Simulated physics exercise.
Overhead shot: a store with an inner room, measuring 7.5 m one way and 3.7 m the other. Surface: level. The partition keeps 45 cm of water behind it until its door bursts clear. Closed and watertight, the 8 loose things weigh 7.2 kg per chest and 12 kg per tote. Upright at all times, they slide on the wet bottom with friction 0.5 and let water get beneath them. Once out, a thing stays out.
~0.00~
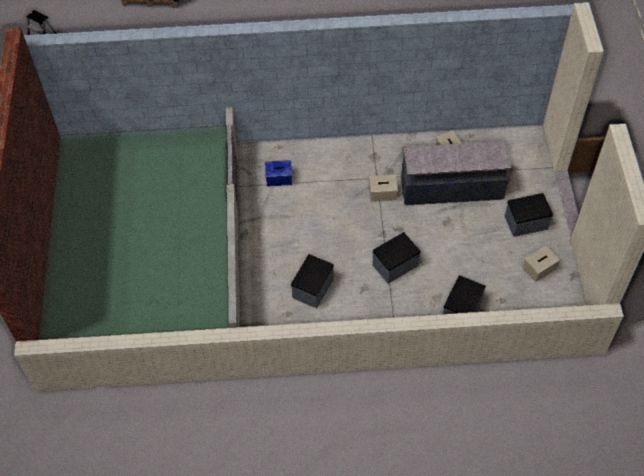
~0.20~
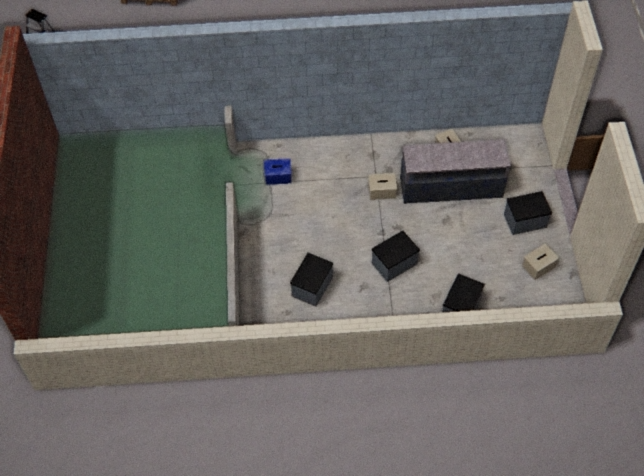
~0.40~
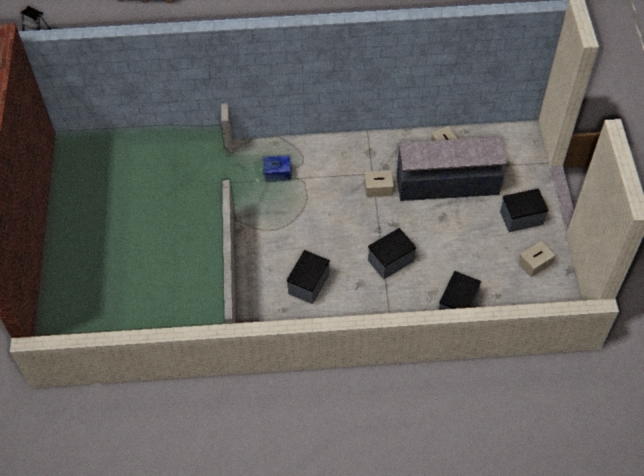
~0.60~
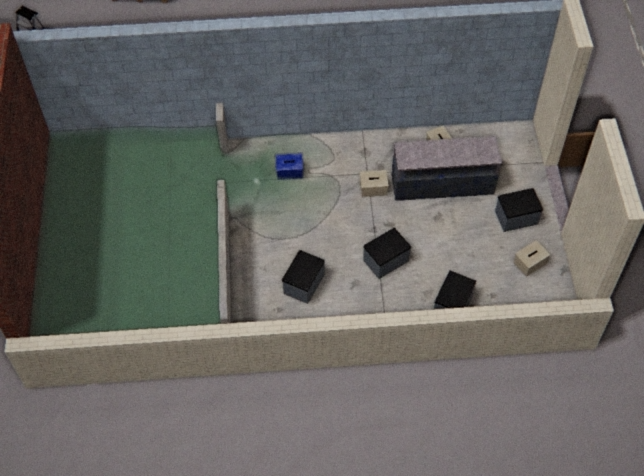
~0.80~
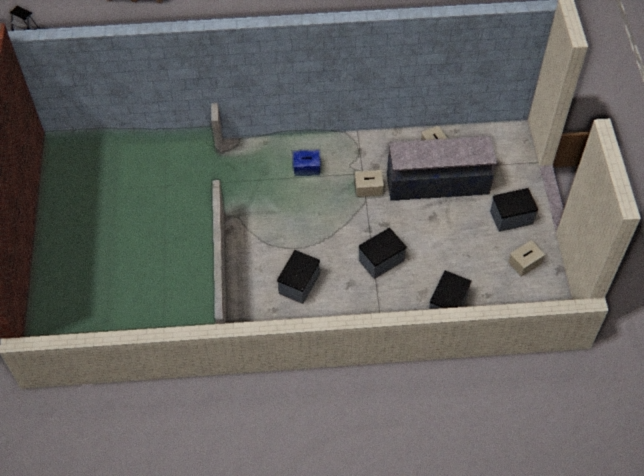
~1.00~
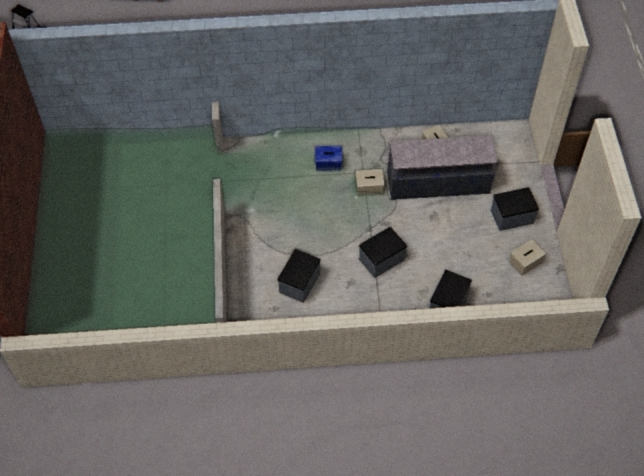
In a walled store seen from above, green water spread through a gap in the inner wall onto the pale floor, and the blue tote slid a short way right while the black boxes stayed put.
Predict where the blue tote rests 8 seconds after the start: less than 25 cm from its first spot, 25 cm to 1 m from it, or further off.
The blue tote rests further than 1 m from its first spot.
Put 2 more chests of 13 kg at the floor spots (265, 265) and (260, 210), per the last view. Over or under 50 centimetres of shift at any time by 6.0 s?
First one stays within it, second one goes beyond it.
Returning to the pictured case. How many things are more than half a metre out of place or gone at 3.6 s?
My count gives 5.
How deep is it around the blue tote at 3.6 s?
Near 34 cm deep.
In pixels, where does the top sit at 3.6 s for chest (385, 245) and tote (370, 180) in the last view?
(430, 301) and (428, 247), roughly.
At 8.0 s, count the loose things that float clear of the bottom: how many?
Just then, the number is 7.
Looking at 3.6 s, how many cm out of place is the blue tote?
By then it has shifted roughly 400 cm.
After 1.6 s the blue tote is near (380, 144), 1.8 m from its start, aground; 0 of 8 are out; 0 afloat.
After 3.6 s the blue tote is near (521, 117), 3.9 m from its start, afloat; 0 of 8 are out; 4 afloat.
After 5.6 s the blue tote is near (530, 232), 4.0 m from its start, afloat; 0 of 8 are out; 7 afloat.
After 8.0 s the blue tote is near (519, 192), 3.8 m from its start, afloat; 0 of 8 are out; 7 afloat.
